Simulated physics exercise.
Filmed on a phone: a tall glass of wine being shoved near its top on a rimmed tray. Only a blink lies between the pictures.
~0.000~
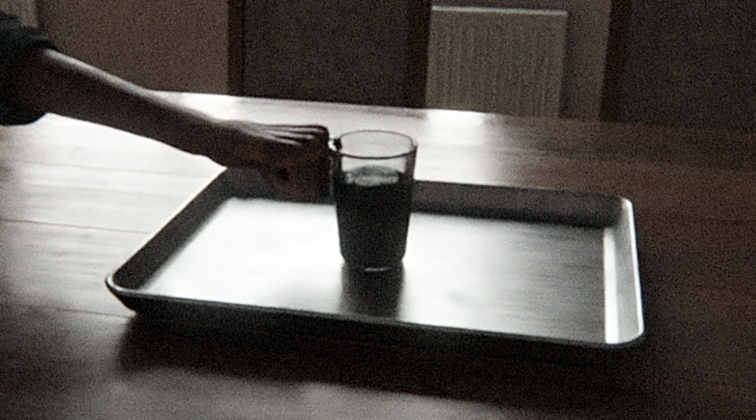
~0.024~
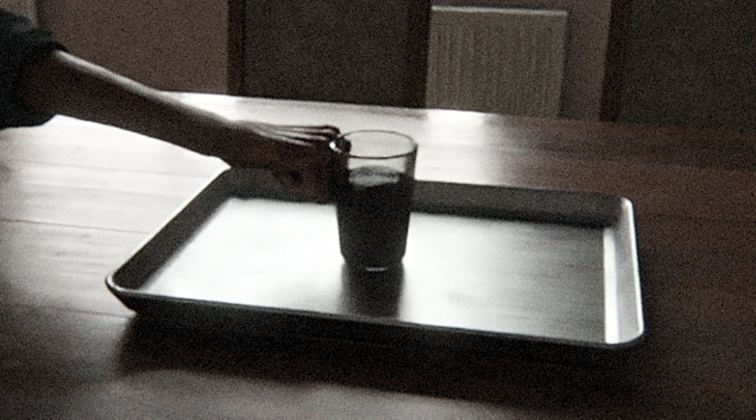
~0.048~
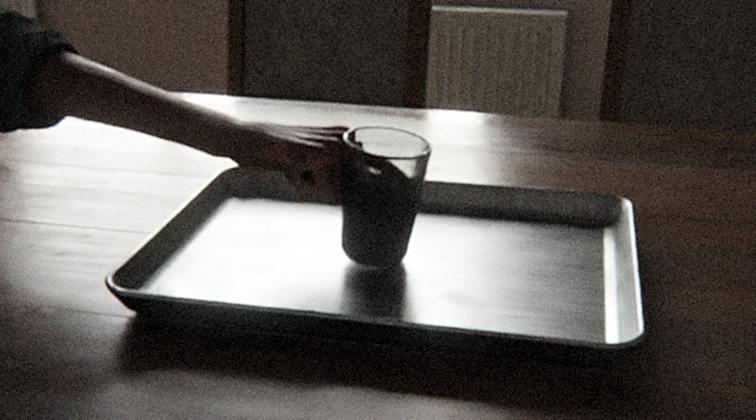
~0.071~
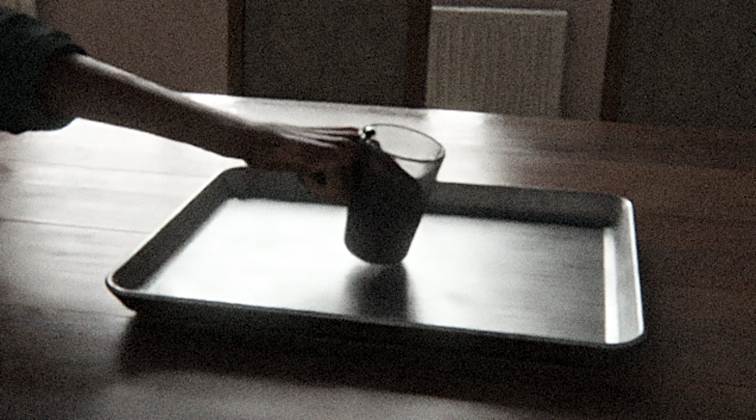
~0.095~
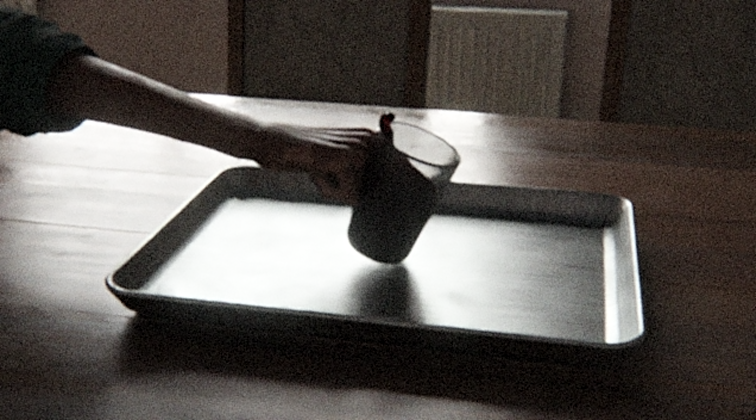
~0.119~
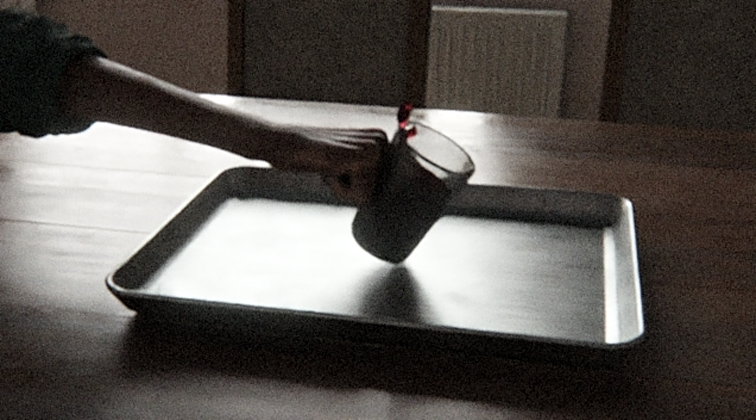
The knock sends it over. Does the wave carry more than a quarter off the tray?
After the fall a quarter and more lands beyond the tray.
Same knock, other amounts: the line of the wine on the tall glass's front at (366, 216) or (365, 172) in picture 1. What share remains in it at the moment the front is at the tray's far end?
The first gives 80 %, the second 60 %.
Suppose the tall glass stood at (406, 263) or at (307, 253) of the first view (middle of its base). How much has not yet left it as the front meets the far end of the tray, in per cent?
In turn 75 and 55 in a hundred.
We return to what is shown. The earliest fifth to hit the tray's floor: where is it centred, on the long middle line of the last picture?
Near (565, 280).
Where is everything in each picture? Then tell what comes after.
The first picture shows tilt 0°; right rim (415, 149); surface from (339, 173) to (410, 178); the tray's far rim is at (636, 261); the tray is clear ahead.
The second picture shows tilt 0°; right rim (415, 149); surface from (339, 173) to (411, 178).
The third picture shows tilt 7°; right rim (429, 152); surface from (350, 150) to (412, 179).
The fourth picture shows tilt 13°; right rim (443, 156); surface from (366, 129) to (427, 191).
The fifth picture shows tilt 21°; right rim (458, 163); surface from (373, 159) to (440, 189); 1 per cent is over the edge.
The sixth picture shows tilt 28°; right rim (473, 171); surface from (380, 170) to (453, 191); 1 per cent is over the edge.
A moment on, the tall glass lies on its side and 98 per cent is in the glass, 0 on the tray and 2 above or beyond its rim.
Next, the tall glass lies on its side and 50 per cent is in the glass, 39 on the tray and 10 above or beyond its rim.
Then the tall glass lies on its side and 25 per cent is in the glass, 44 on the tray and 31 above or beyond its rim.
Later the tall glass lies on its side and 13 per cent is in the glass, 53 on the tray and 34 above or beyond its rim.
At rest 66 per cent is held by tray and glass, 34 is off the tray.
